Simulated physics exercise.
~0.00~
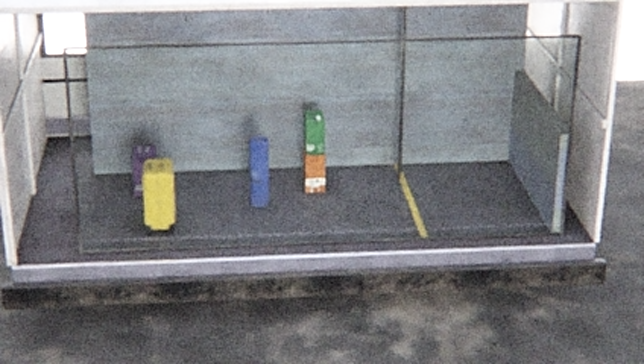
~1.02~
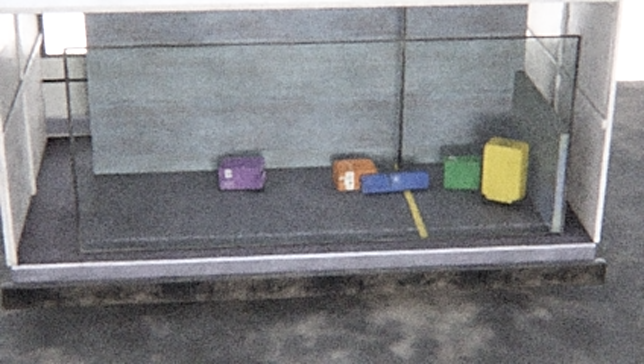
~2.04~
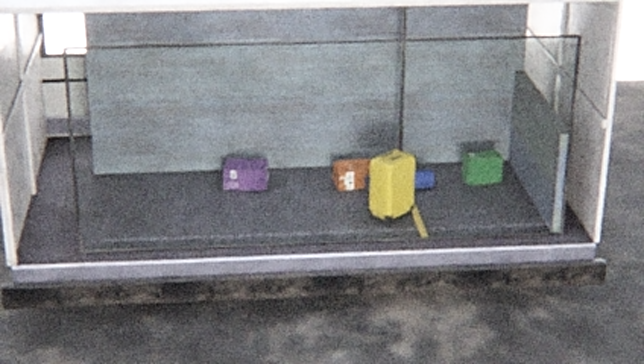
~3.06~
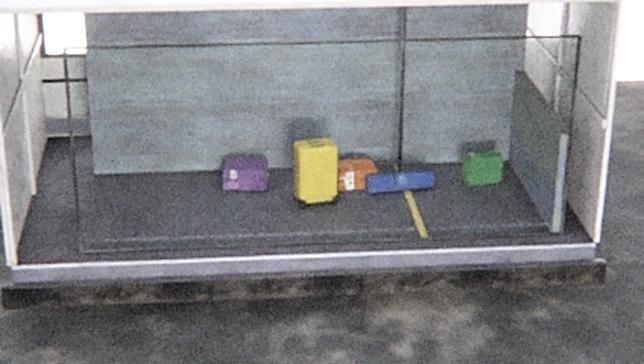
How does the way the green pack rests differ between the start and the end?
At the start the green pack is upright, on top of the orange one. By the end it lies on its side on the floor.
